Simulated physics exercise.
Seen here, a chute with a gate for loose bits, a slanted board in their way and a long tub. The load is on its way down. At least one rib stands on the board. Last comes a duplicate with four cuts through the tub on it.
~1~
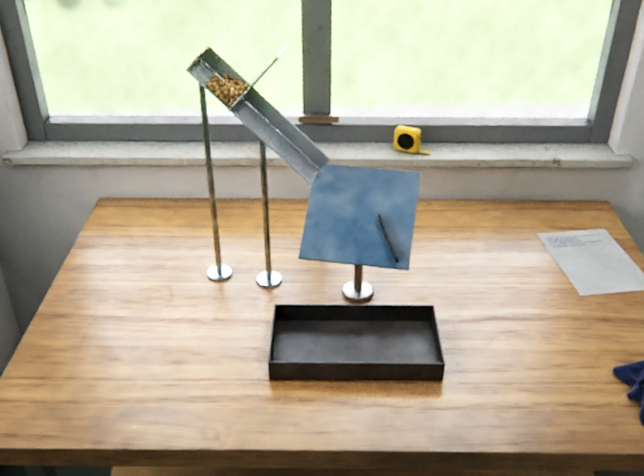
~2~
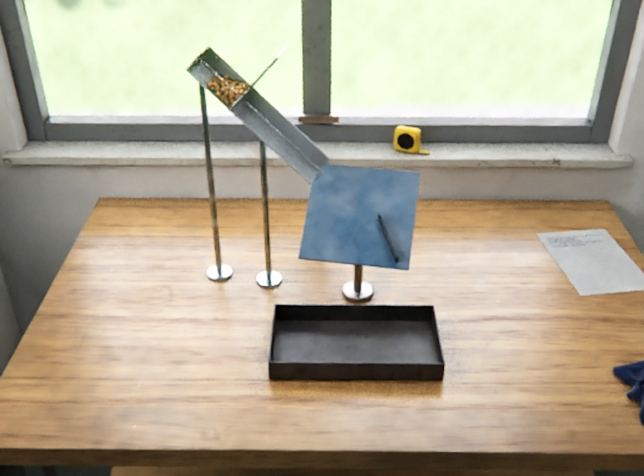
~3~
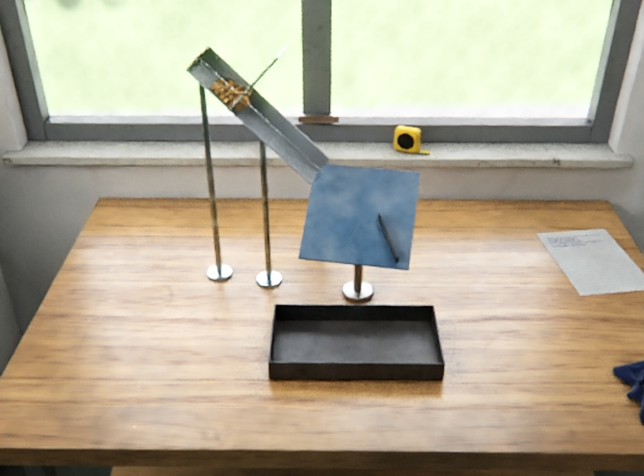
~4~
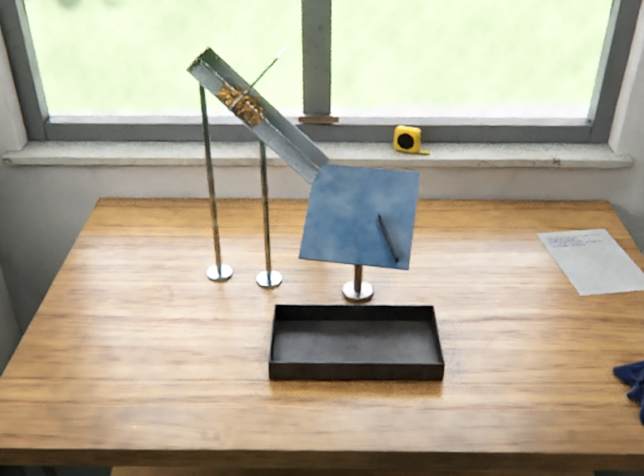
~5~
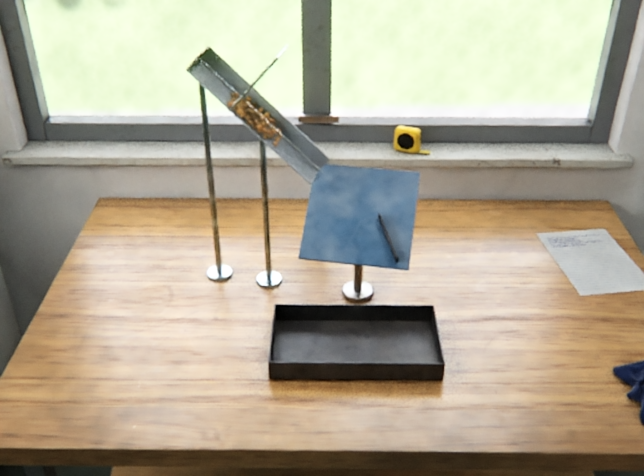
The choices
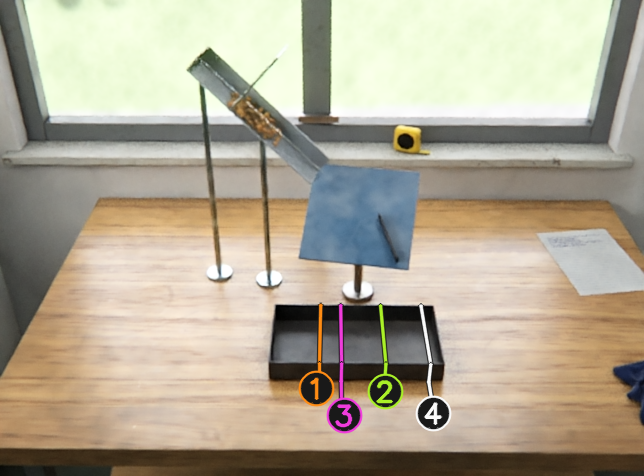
Metal chute on thin stands above a wooden table, with small golden-brown beads sliding partway down toward the right.
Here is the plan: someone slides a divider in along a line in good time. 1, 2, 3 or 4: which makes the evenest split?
2.
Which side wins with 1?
More lands on the right.
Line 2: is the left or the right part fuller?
More lands on the right.
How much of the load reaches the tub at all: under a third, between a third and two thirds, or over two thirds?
It is between a third and two thirds.
On the marked copy, line 1 crosses the front rim at (319, 362); line 2 crosses the front rim at (385, 363); line 3 crosses the front rim at (341, 362); line 4 crosses the front rim at (430, 363).
If 1 is chosen, of what is caught, none on the left of the divider, all on the right.
If 2 is chosen, of what is caught, about a quarter on the left of the divider, about two thirds on the right.
If 3 is chosen, of what is caught, a stray few on the left of the divider, nearly all on the right.
If 4 is chosen, of what is caught, nearly all on the left of the divider, a stray few on the right.
